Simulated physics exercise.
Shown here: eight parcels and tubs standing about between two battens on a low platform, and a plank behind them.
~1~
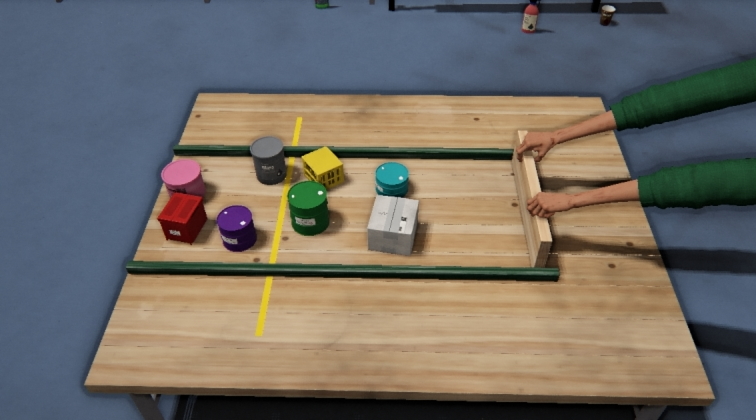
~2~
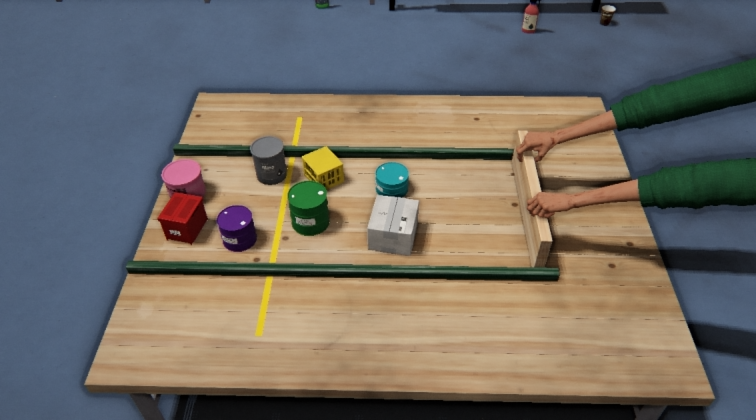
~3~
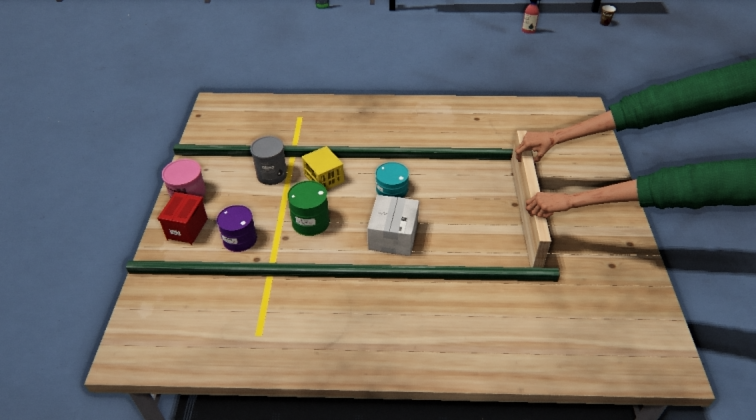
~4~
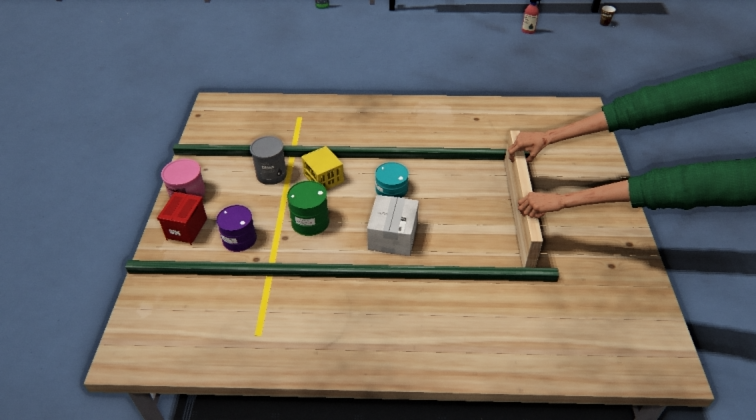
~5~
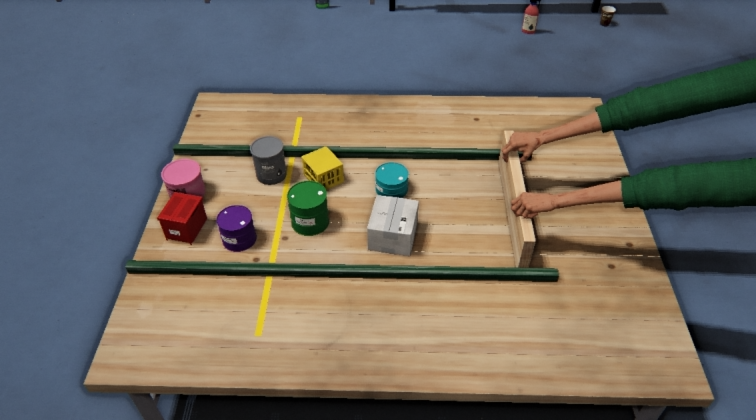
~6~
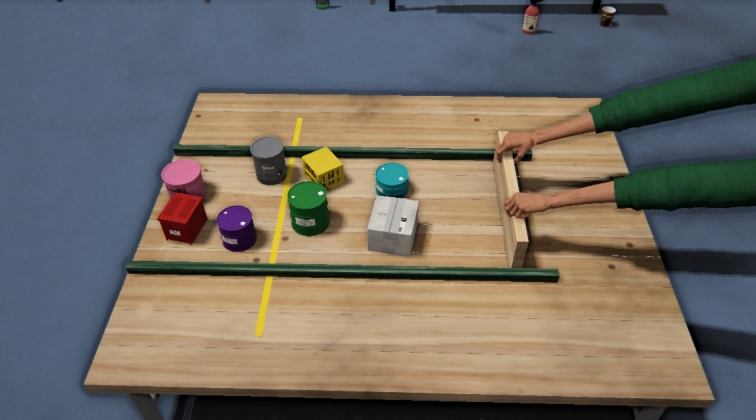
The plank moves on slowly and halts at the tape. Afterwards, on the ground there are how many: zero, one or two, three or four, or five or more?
I expect not even one to end up below.
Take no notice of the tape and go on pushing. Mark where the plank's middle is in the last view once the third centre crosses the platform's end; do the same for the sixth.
Around (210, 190); afterwards around (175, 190).
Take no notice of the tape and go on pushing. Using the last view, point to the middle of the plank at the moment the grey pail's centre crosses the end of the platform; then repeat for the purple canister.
The grey pail puts it at (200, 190), the purple canister at (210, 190).
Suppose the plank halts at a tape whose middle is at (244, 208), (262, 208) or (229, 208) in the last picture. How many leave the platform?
Try 1: 1; try 2: 0; try 3: 1.
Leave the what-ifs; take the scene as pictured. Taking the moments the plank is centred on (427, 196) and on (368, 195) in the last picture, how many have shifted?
Up to then 0, and up to the other point 4.
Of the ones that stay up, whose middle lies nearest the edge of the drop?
Pink pail.
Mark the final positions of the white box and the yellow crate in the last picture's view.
The white box stops around (254, 225); the yellow crate around (276, 159).
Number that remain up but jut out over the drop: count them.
Overhang count: 0.
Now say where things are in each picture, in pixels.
The first frame shows pink pail (185, 183); red tote (184, 219); purple canister (237, 229); plank (530, 197); tape (283, 209).
The second frame shows red tote (184, 219); yellow crate (323, 169).
The third frame shows purple canister (237, 229); white box (394, 225).
The fourth frame shows pink pail (184, 182); green canister (309, 208).
The fifth frame shows red tote (184, 218); grey pail (269, 161).
The sixth frame shows pink pail (185, 183); red tote (184, 219); purple canister (237, 229); plank (509, 197); tape (283, 209).
Soon after, none off yet; pink pail at rest near (185, 183); red tote at rest near (184, 219); purple canister at rest near (237, 229).
At rest, the number that fall off is zero.
